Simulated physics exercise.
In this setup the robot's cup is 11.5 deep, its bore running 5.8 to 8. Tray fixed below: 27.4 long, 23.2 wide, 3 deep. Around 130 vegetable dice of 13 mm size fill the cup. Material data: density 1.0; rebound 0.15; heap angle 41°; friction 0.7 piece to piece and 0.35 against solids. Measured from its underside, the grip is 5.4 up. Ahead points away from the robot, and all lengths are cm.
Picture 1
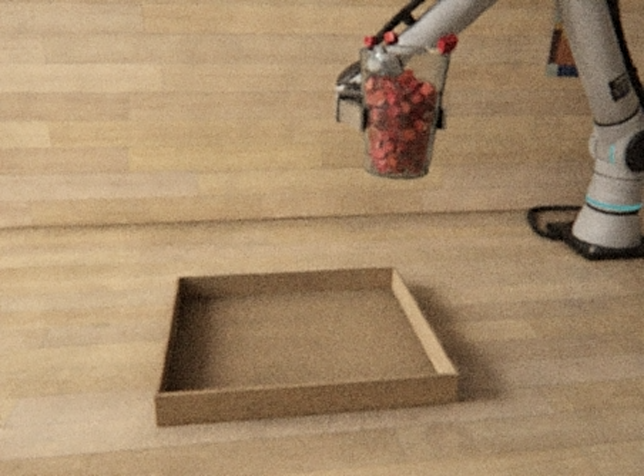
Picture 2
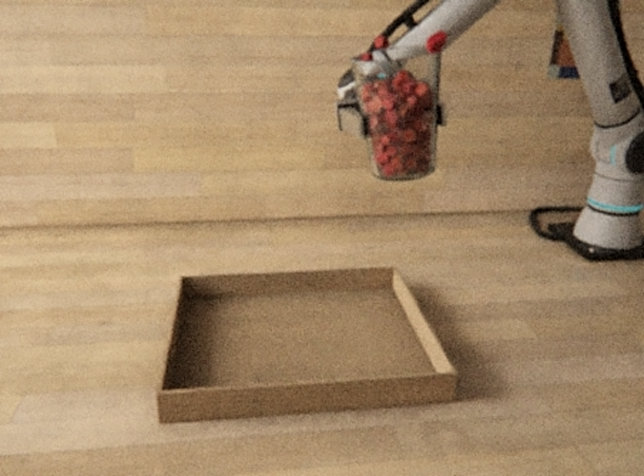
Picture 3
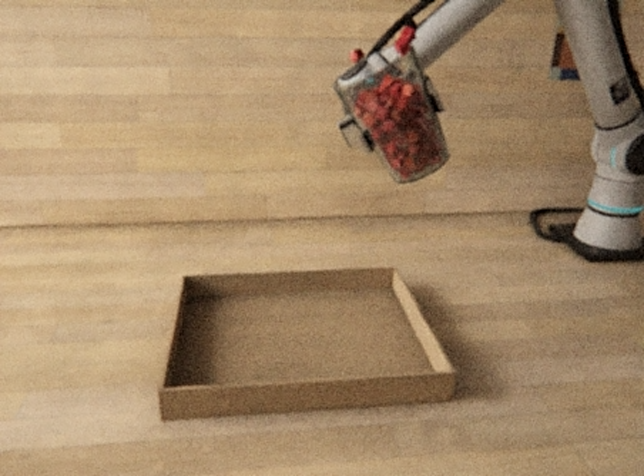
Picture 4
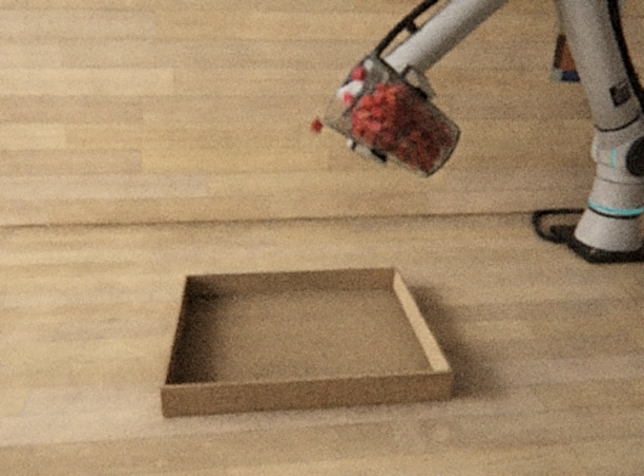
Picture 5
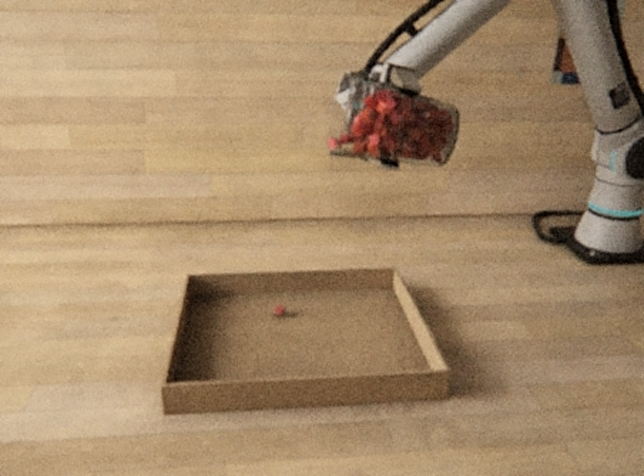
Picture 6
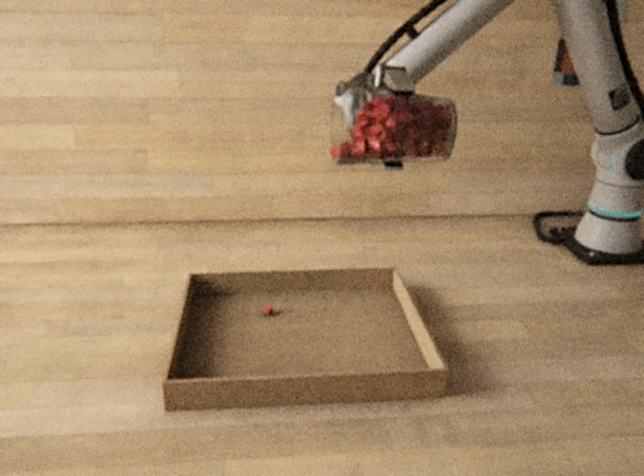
A robot arm tilts a clear cup of red pieces, and one drops into the tray.
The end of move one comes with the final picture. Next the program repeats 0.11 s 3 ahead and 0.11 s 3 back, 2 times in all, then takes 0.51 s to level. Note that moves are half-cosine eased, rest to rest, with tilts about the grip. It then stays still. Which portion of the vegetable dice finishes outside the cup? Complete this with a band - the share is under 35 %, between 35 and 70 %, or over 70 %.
The share is between 35 and 70 %.
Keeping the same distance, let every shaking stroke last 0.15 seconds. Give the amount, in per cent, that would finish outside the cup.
Then roughly 30 percent.
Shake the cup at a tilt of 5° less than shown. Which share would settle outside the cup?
Roughly 40 in a hundred.
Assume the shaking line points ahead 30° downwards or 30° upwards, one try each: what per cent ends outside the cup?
Roughly 35 per cent, then 70 per cent.
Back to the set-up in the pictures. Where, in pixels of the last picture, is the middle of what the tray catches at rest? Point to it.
It lands close to (260, 334).
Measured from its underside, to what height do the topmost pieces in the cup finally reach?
7.0 cm.
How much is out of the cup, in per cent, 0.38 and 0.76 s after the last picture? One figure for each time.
30, then 55.
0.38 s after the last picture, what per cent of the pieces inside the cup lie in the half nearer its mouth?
Estimate: Around 75 %.
Then, 0.38 s later, tilted 86° forward, highest piece 26 above the table; 89 in the cup, 33 in the tray, 8 in flight or on a rim.
Then, 0.76 s later, tilted 26° forward, highest piece 29 above the table; 70 in the tray, 60 in the cup.
Then, 1.15 s later, level, highest piece 27 above the table; 70 in the tray, 60 in the cup.
Then, 2.20 s later, level, highest piece 27 above the table; 70 in the tray, 60 in the cup.
At rest, 70 in the tray, 60 in the cup. That is 54 % outside the cup.
